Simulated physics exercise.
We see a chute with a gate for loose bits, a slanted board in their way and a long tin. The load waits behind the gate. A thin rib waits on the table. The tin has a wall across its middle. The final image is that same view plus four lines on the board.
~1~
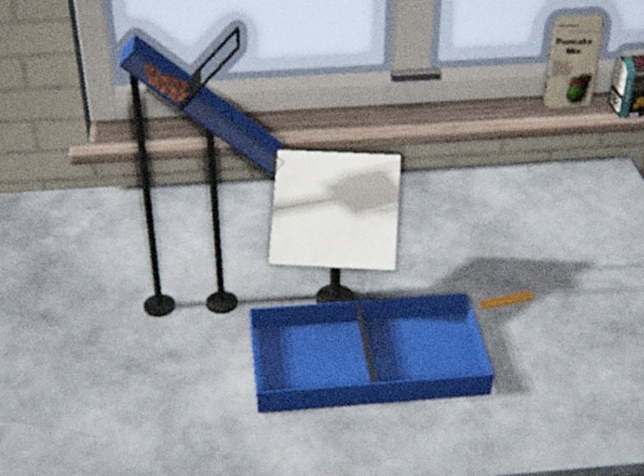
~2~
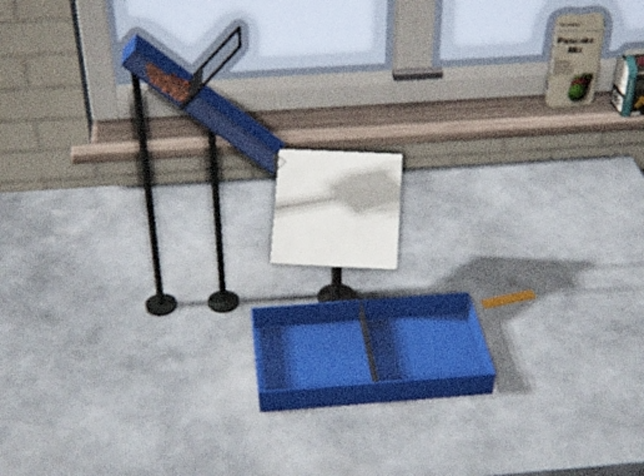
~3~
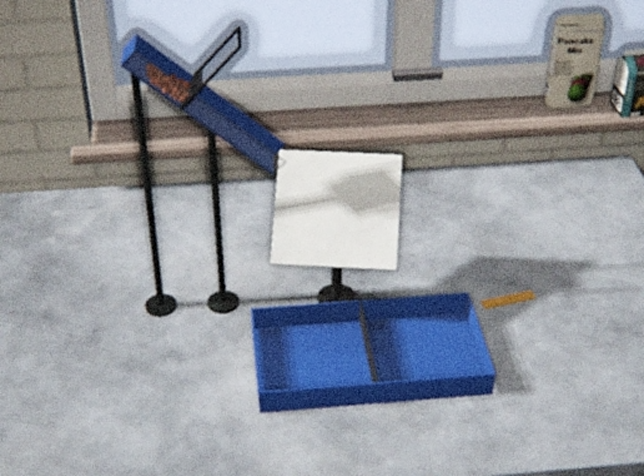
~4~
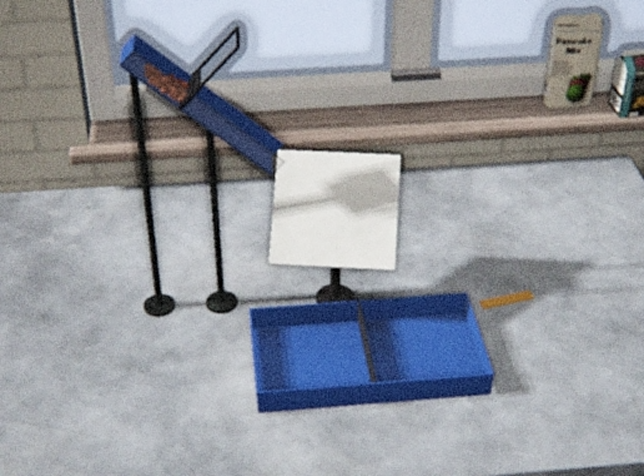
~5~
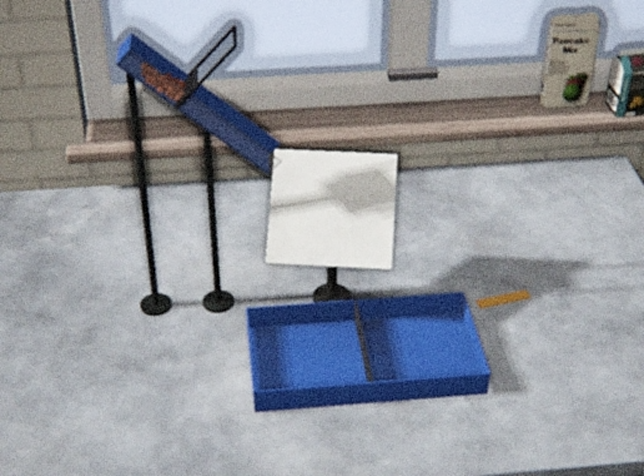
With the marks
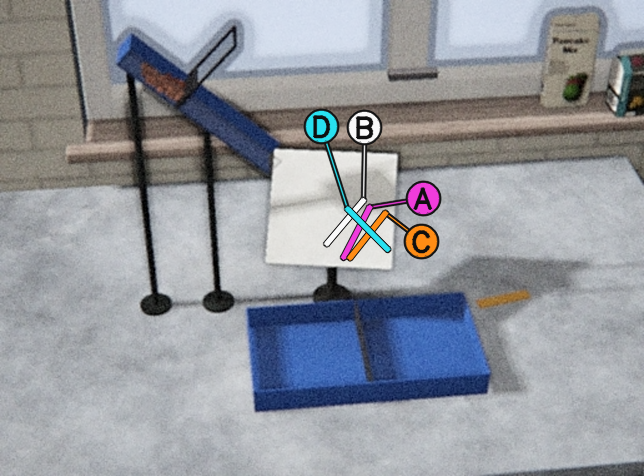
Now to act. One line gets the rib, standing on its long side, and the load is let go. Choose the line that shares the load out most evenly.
Take D.
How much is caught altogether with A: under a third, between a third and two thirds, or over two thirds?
Over two thirds.
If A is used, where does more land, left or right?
The left half.
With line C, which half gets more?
More lands on the left.
On the marked copy, line A from (369, 207) to (343, 257); line B from (363, 200) to (326, 243); line C from (385, 213) to (349, 257); line D from (347, 208) to (387, 249).
If A is chosen, of what is caught, nearly all in the left half, a stray few in the right.
If B is chosen, of what is caught, nearly all in the left half, a stray few in the right.
If C is chosen, of what is caught, nearly all in the left half, a small part in the right.
If D is chosen, of what is caught, about half in the left half, about half in the right.
